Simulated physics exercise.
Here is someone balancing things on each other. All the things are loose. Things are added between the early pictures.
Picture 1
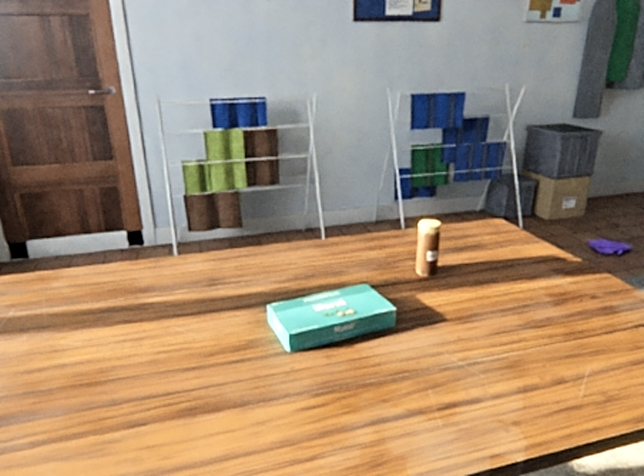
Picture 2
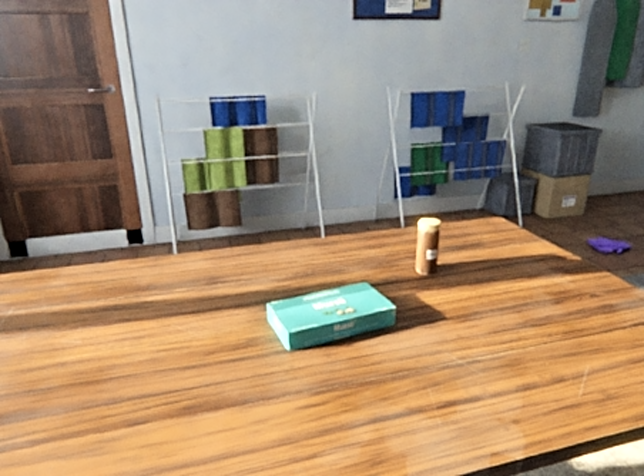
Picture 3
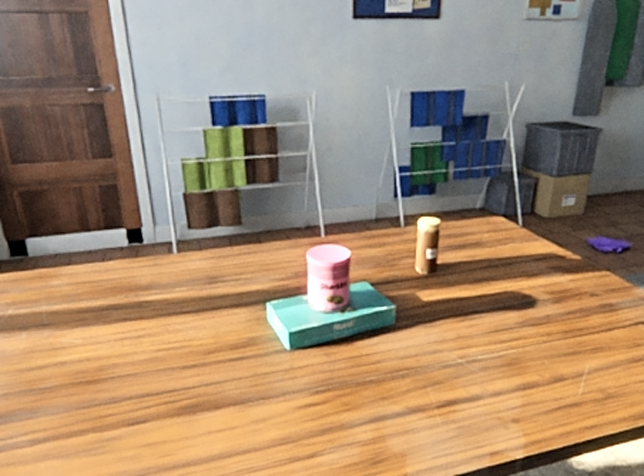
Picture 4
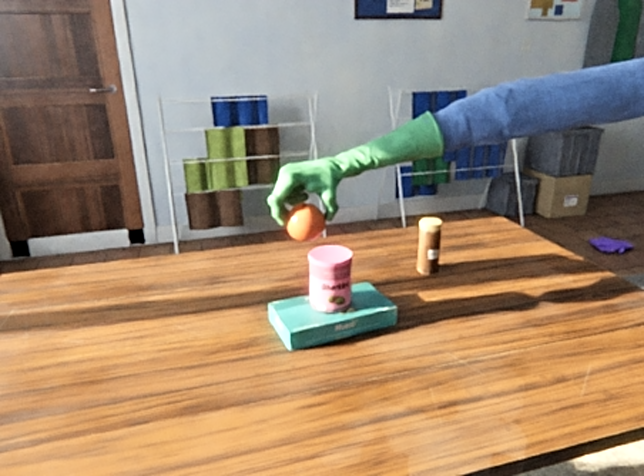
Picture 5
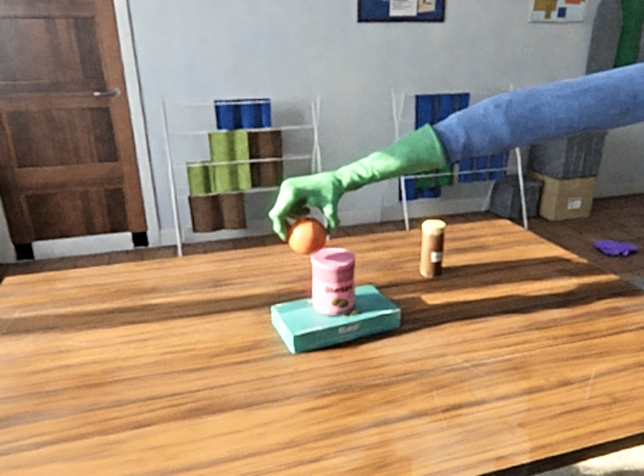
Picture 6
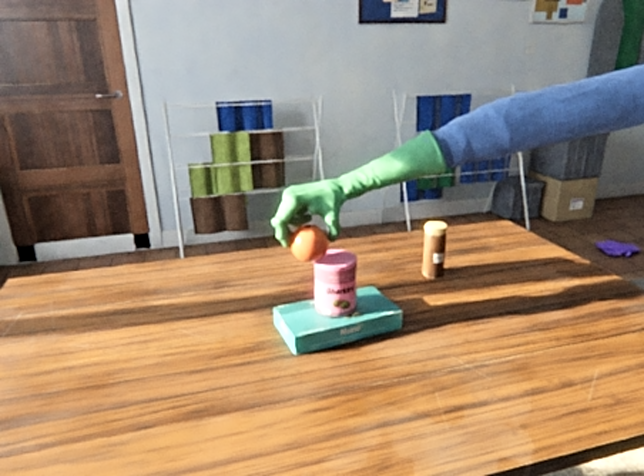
The clip opens on a turquoise packet and a brown shaker on a wooden table, and a pink tin then appears on top of the packet. A green-gloved hand reaches in from the right holding an orange tomato above the tin, then lowers it slightly onto the tin's left edge, still gripping it.
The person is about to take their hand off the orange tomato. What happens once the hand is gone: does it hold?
As it turns out, it comes apart.
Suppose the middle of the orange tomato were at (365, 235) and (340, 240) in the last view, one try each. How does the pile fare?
First try: It loses its balance; second try: It stays up.
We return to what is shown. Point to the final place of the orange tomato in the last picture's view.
Near (253, 326).
Then, 0.40 s after the last picture, orange tomato now fallen.
Then, 0.60 s after the last picture, things are still on the move.
Then, 1.30 s after the last picture, as before.
At rest, fallen, orange tomato; the other 3 in place. Seen from the same camera at the end, orange tomato near (253, 326). The pile gives way.
